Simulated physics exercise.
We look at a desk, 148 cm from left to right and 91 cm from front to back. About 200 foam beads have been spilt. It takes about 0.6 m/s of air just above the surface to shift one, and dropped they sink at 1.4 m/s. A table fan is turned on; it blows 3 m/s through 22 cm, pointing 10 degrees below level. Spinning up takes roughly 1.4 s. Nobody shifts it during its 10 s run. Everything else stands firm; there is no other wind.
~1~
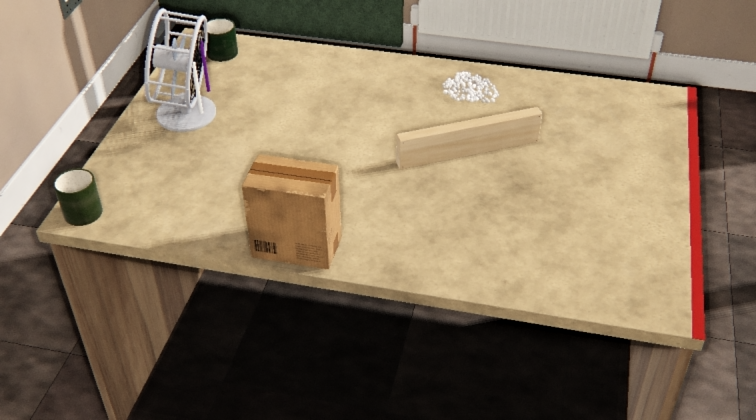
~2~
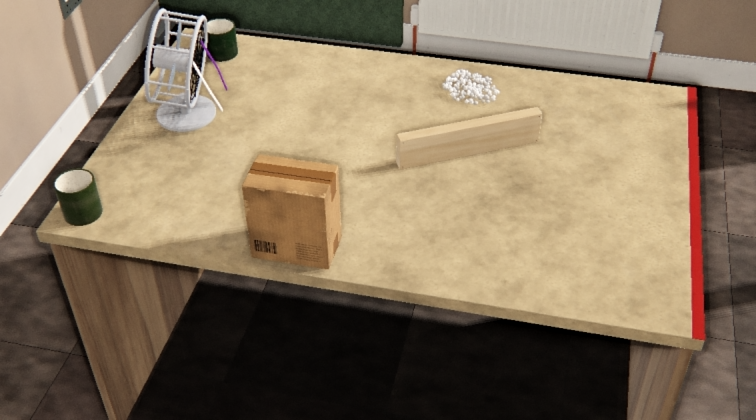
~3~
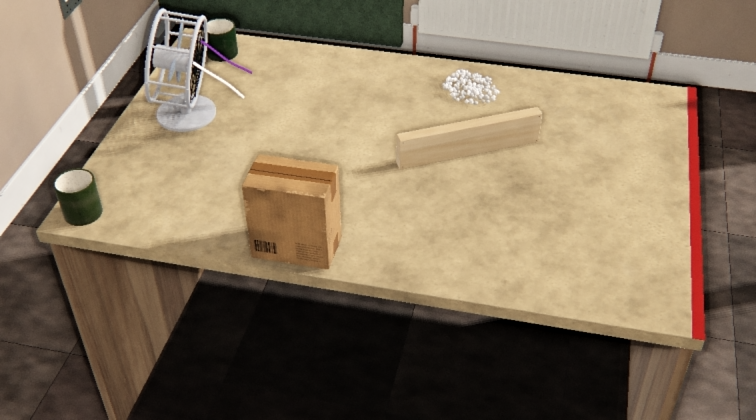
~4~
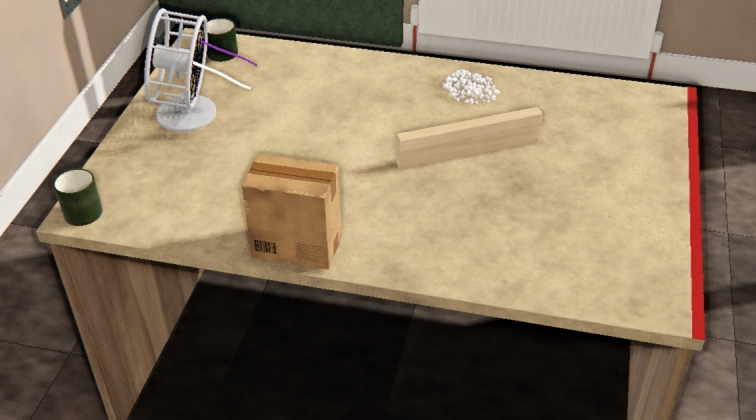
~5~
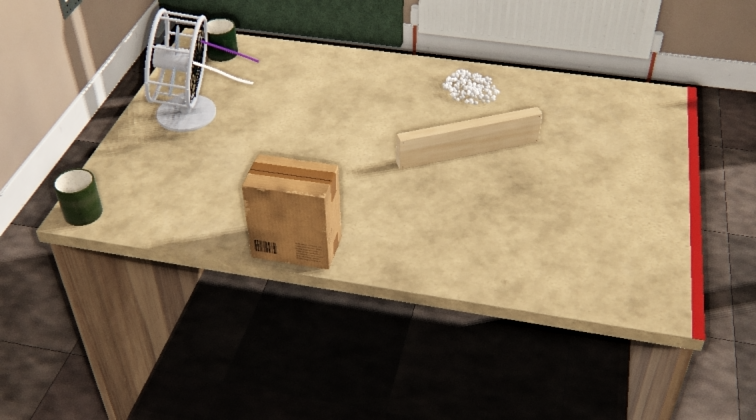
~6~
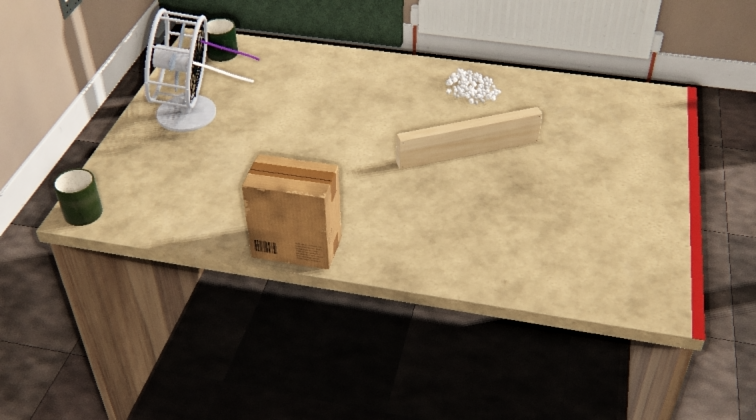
A table fan's ribbons lift and stream out, then a few white beads shift slightly.
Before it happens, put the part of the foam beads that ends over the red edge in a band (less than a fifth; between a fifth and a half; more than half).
By then less than a fifth are over the red edge.
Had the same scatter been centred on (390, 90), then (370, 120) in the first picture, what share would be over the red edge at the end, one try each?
In that order: 0 %, 60 %.
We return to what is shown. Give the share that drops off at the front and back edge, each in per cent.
Roughly 0 % front, 100 % back.
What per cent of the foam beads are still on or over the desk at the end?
Near 0 %.
Then, 0.9 s after the last picture, 0 % are on the move or not yet settled, 0 % are over the red edge.
Then, 2.1 s after the last picture, 0 % are on the move or not yet settled, 0 % are over the red edge.
Then, 4.4 s after the last picture, 0 % are on the move or not yet settled, 0 % are over the red edge.
Then, 8.9 s after the last picture, at the end, 0 % are over the red edge.
